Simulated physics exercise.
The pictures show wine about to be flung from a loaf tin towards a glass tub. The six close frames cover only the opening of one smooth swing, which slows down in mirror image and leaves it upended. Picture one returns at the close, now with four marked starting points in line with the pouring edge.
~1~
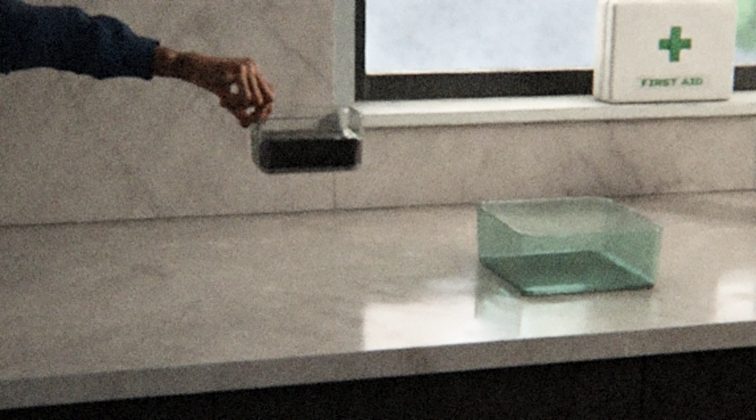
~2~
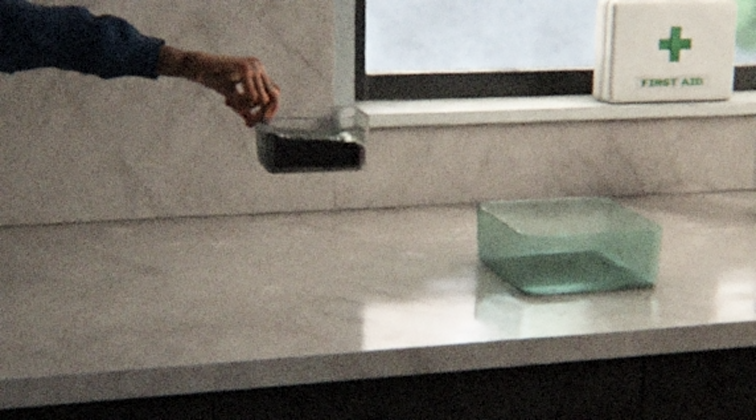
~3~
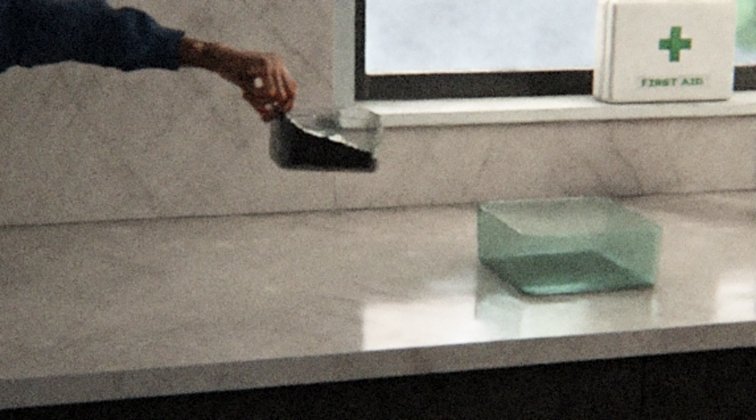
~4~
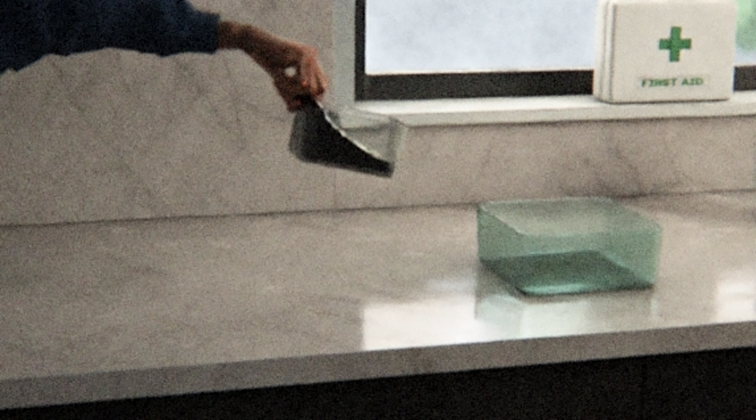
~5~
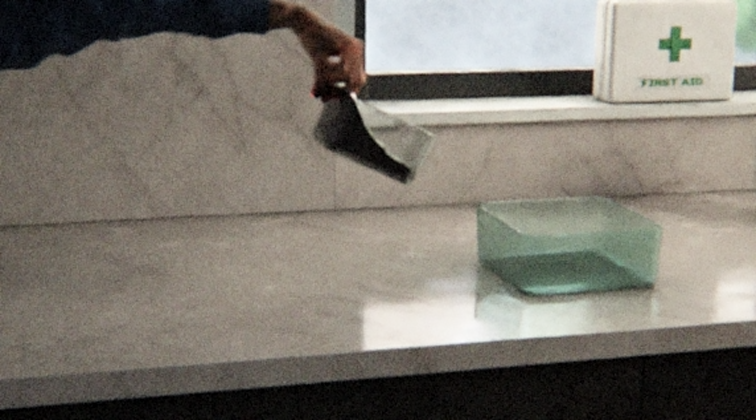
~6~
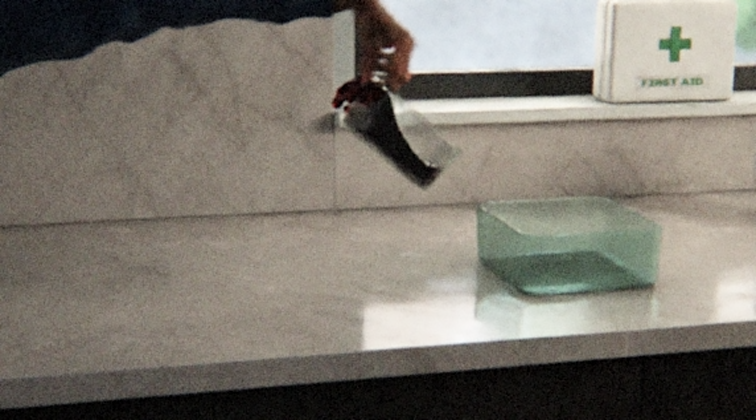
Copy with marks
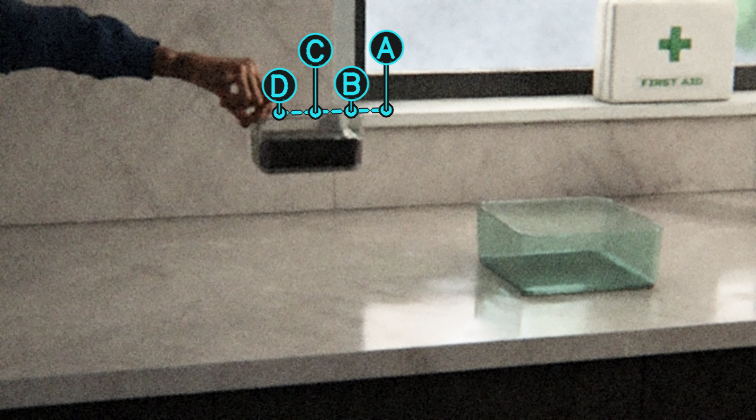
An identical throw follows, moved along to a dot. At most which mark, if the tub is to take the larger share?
Dot C just does it.
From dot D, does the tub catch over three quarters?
No, it does not.
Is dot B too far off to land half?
No.
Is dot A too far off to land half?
No, not at all.
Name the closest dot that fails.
That would be D.
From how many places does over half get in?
Three.
On the marked copy, A at (386, 109); B at (351, 111); C at (315, 112); D at (279, 113).
If A is chosen, about 69 % lands in the tub, 7 % falls short and 23 % goes beside or beyond.
If B is chosen, about 83 % lands in the tub, 11 % falls short and 5 % goes beside or beyond.
If C is chosen, about 65 % lands in the tub, 30 % falls short and 4 % goes beside or beyond.
If D is chosen, about 34 % lands in the tub, 53 % falls short and 13 % goes beside or beyond.
